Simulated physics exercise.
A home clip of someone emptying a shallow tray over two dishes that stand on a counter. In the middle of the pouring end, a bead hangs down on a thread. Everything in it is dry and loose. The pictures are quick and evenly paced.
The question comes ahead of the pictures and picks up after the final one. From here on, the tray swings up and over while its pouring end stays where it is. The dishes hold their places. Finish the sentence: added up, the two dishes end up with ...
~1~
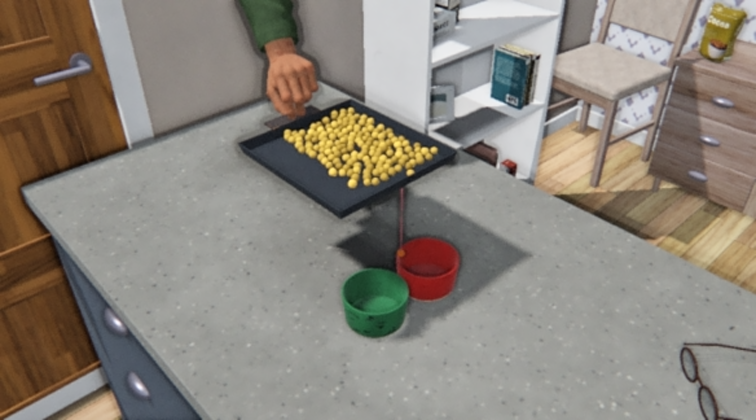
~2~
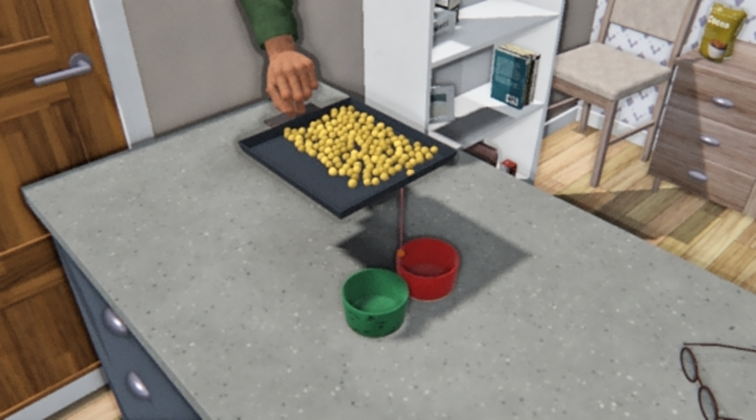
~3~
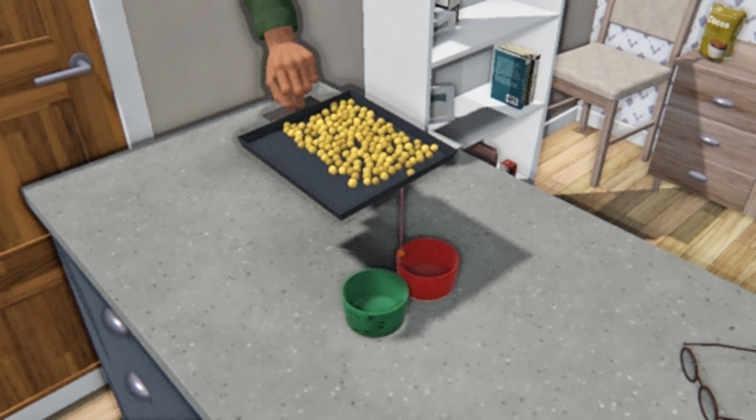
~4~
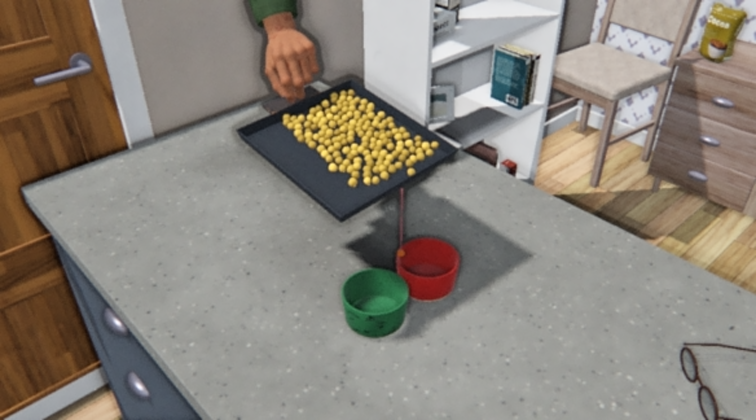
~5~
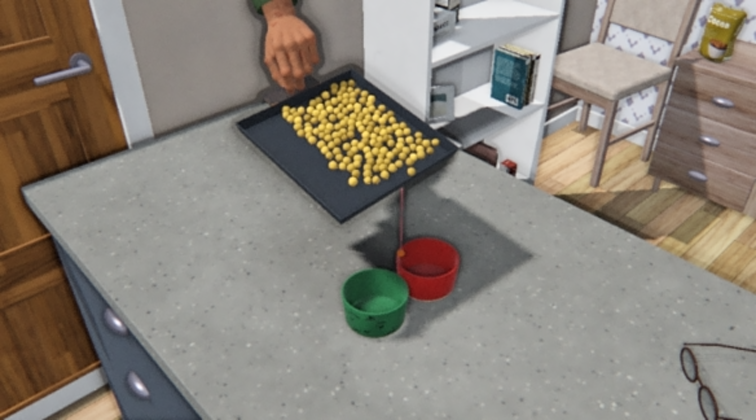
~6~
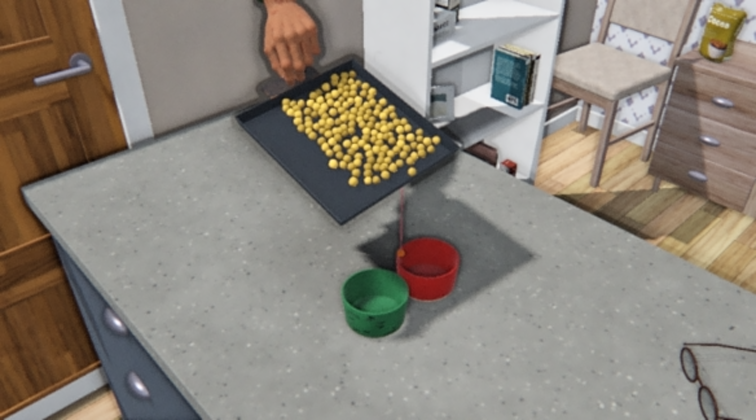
... over half of it.
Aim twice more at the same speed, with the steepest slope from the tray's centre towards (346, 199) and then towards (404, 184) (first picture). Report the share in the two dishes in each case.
I'd say some 40 in a hundred at first, then 40 in a hundred.
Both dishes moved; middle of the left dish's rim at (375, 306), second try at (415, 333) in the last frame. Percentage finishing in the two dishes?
First 70 per cent, second 0 per cent.
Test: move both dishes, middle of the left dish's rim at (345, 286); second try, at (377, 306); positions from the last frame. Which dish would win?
First place: The leftmost one; second place: The leftmost one.
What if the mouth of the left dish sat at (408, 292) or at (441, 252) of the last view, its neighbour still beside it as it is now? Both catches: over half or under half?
First under half, then under half.
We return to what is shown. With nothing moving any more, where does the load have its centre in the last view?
The centre settles at about (373, 317).
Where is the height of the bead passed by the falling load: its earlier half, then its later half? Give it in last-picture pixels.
The early half goes through (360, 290), the late half through (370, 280).
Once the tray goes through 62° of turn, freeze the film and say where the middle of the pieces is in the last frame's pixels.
The centre of the load shows up near (372, 173) in the last view.
Soon, tray tipped steeply; nearly all on the tray; a stray few in the air.
A while on, tray tipped right over; about a third on the tray; about a third in the left dish; a small part outside both; about a quarter in the air.
Towards the end, tray tipped past a quarter turn; about two thirds in the left dish; about a third outside both.
Finally, tray tipped past a quarter turn; about two thirds in the left dish; none in the right dish; about a third outside both.
